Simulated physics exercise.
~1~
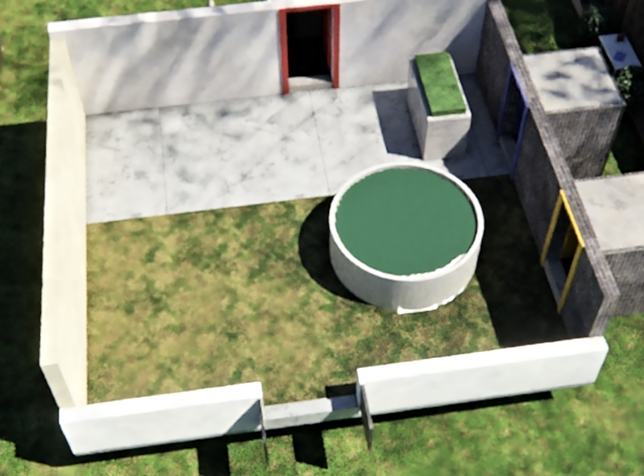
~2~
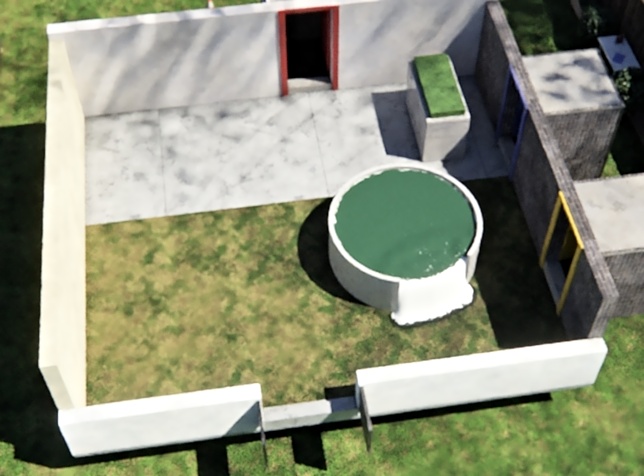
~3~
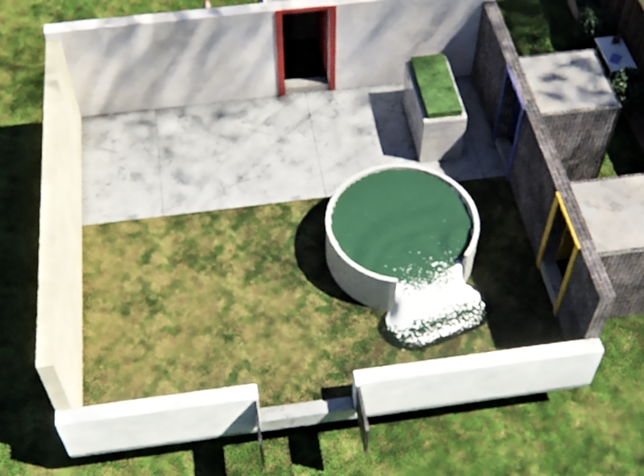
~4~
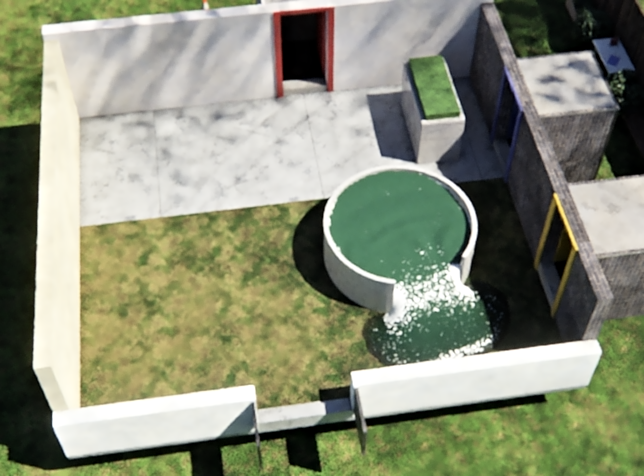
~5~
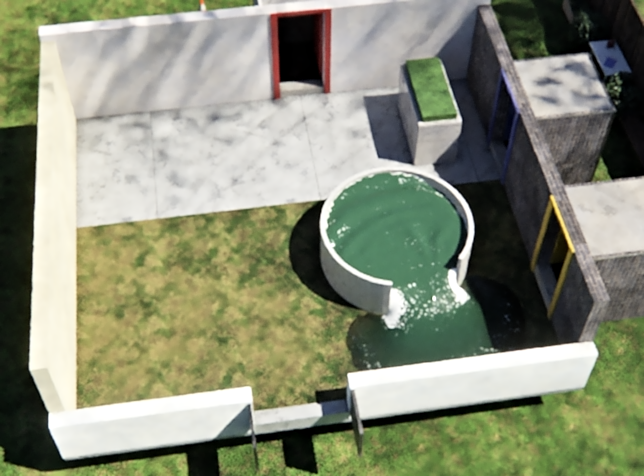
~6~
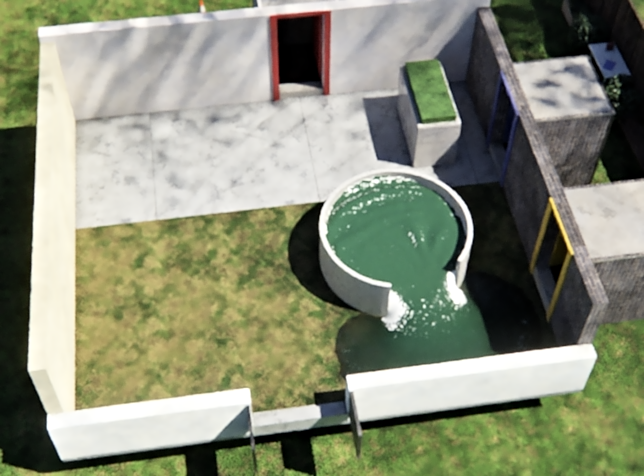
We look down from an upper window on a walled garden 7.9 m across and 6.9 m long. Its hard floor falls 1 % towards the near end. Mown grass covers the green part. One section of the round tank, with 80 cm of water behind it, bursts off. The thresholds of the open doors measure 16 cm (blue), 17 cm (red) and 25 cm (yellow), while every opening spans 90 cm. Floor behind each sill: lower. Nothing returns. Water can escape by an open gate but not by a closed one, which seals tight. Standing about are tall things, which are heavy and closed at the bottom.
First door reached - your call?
The yellow one.
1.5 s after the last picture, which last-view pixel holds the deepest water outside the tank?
Location: Approx. (558, 372).
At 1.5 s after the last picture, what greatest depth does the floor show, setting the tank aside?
I'd put it at close to 55 cm.
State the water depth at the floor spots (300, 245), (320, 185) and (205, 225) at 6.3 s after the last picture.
Close to 4, 3 and 2 centimetres.
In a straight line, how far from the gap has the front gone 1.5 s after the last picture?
3.8 m.
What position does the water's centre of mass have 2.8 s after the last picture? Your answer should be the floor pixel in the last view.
The water is centred near (412, 295).
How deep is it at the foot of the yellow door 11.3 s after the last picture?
Roughly 10.5 centimetres.
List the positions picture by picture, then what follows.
The first picture shows the round tank at (406, 221) is whole and still, 80 cm deep.
In the second picture, water pours out at (436, 295) and has run 0.8 m, to (392, 316); deepest outside 40 cm, 80 cm at the round tank's back.
In the third picture, the front is at (386, 335), 1.0 m from the gap at (433, 296); 1.1 m2 of floor is under water; 80 cm left at the back of the round tank.
In the fourth picture, water pours out at (430, 299) and has run 1.3 m, to (386, 362); deepest outside 43 cm, 80 cm at the round tank's back.
In the fifth picture, water pours out at (427, 300) and has run 1.7 m, to (506, 367); deepest outside 40 cm, 77 cm at the round tank's back.
In the sixth picture, water pours out at (426, 302) and has run 2.0 m, to (526, 376); deepest outside 48 cm, 68 cm at the round tank's back.
A moment later water covers 15 % of the floor and is deepest (62 cm) near (558, 372); blue door not reached, red door not reached, yellow door reached 0.3 s after the last picture.
Soon after water covers 20 % of the floor and is deepest (55 cm) near (558, 372); blue door not reached, red door not reached, yellow door reached 0.3 s after the last picture.
Next water covers 40 % of the floor and is deepest (32 cm) near (558, 372); blue door reached 2.3 s after the last picture, red door not reached, yellow door reached 0.3 s after the last picture.
Later on water covers 80 % of the floor and is deepest (19 cm) near (474, 127); blue door reached 2.3 s after the last picture, red door reached 5.3 s after the last picture, yellow door reached 0.3 s after the last picture.
At the end water covers 100 % of the floor and is deepest (11 cm) near (520, 292); blue door reached 2.3 s after the last picture, red door reached 5.3 s after the last picture, yellow door reached 0.3 s after the last picture.
